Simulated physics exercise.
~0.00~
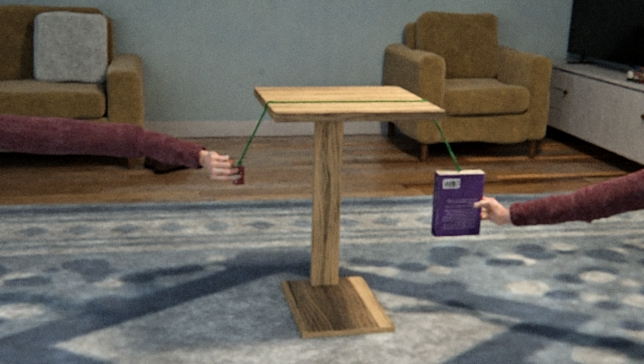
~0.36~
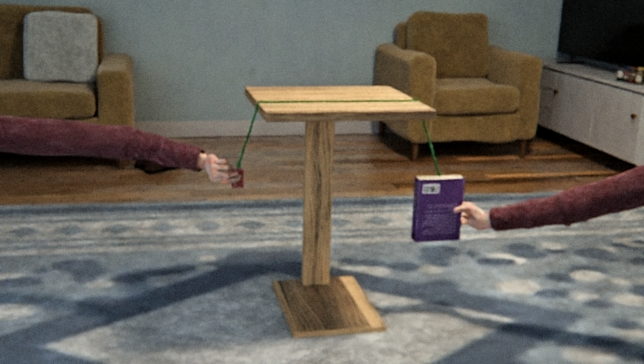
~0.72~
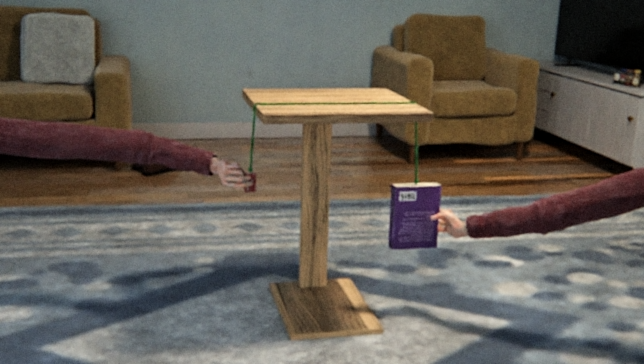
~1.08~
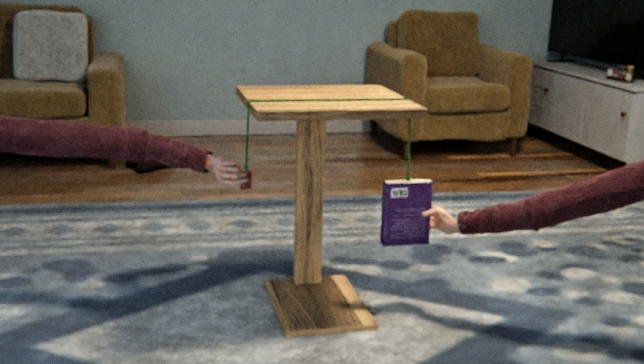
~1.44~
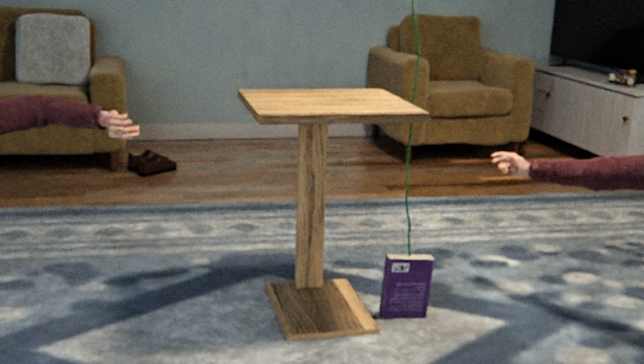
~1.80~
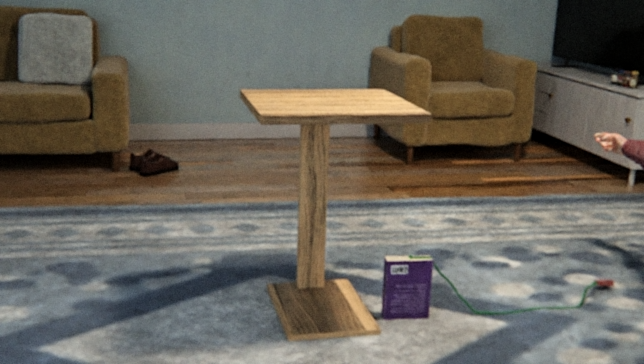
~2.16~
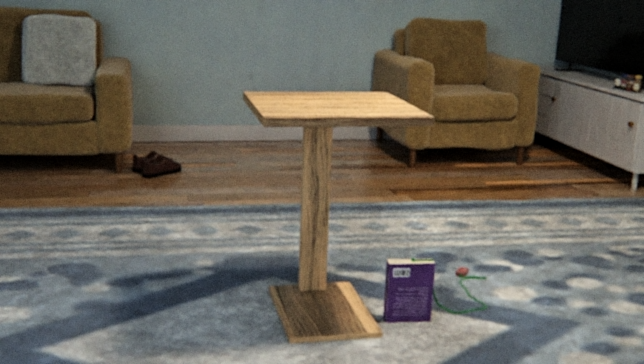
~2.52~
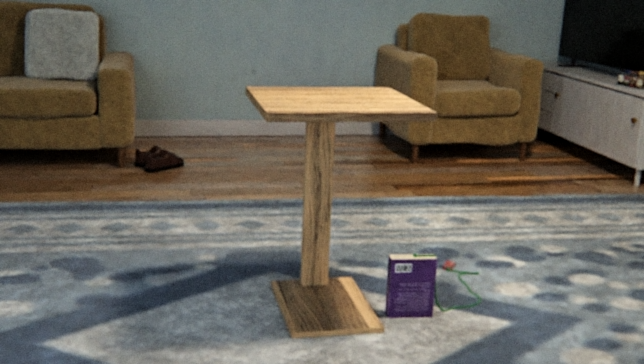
In the video, two hands hold a small matchbox and a purple book tied to a green shoelace draped over a wooden stand, then let go; the book drops to the rug, pulling the lace and matchbox over to the right, where they land beside the upright book.
